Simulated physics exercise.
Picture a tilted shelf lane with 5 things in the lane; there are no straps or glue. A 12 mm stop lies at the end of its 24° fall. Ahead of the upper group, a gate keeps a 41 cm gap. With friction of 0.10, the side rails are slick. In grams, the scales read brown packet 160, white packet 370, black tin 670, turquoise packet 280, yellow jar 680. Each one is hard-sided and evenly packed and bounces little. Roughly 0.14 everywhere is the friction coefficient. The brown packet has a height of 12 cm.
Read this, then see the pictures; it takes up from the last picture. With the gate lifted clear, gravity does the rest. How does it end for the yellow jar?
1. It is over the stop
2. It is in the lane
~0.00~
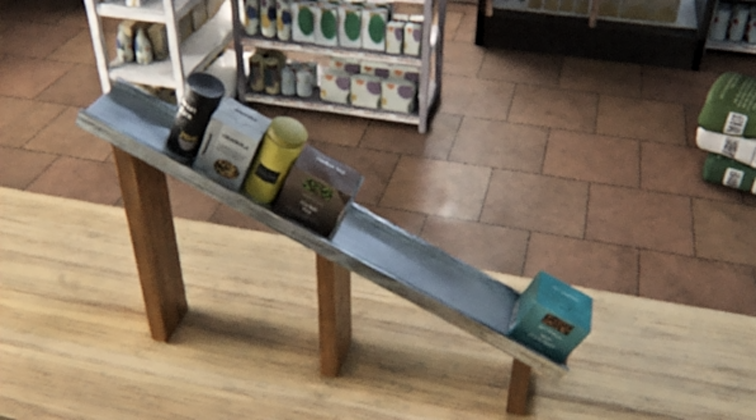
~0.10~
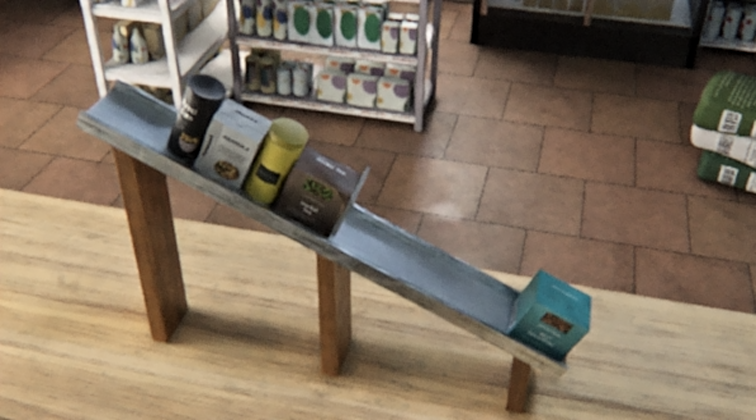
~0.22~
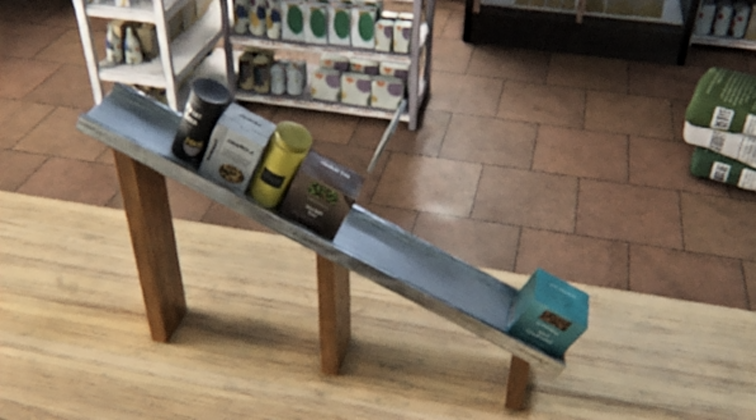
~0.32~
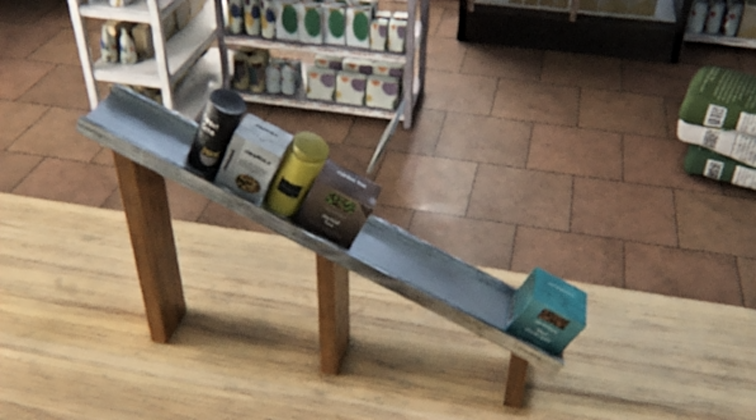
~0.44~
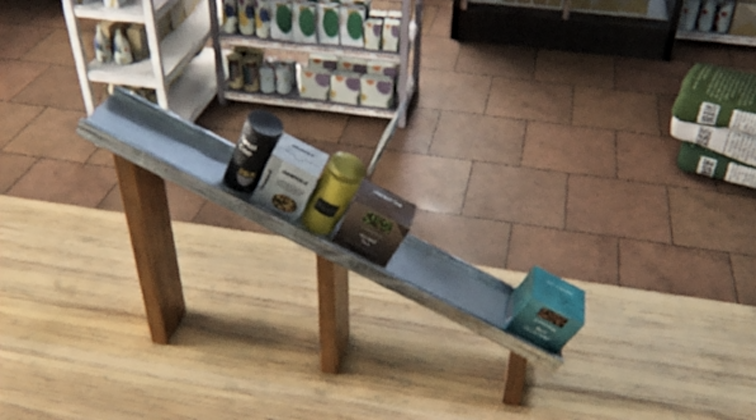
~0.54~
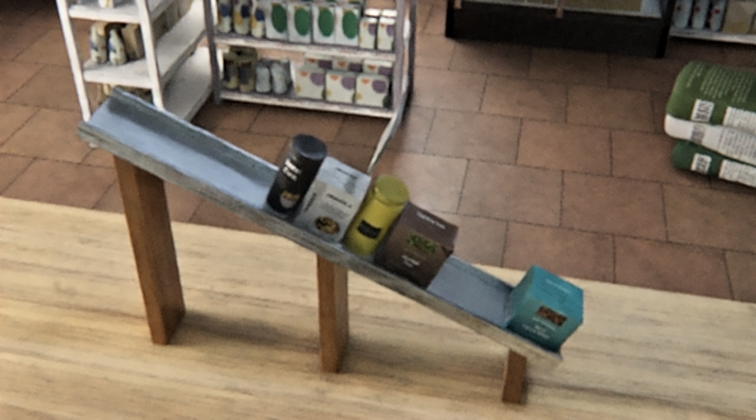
Option 2: It is in the lane.
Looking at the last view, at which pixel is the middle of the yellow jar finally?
At pixel (454, 252) or so, give or take.
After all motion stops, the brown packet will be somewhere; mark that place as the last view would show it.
It settles somewhere near (492, 282).
Around 0.64 s, leader 18 cm from the stop; yellow jar near (430, 243).
Around 0.74 s, leader 12 cm from the stop; yellow jar tipped 11° against what carries it near (459, 254); white packet tipped 11° against what carries it; brown packet tipped 11° against what carries it.
Around 0.84 s, leader 11 cm from the stop; yellow jar tipped 14° against what carries it near (460, 254); black tin tipped 24° against what carries it; brown packet tipped 14° against what carries it.
Finally (1.7 s), all 5 in the lane. In the last view, yellow jar near (454, 252).
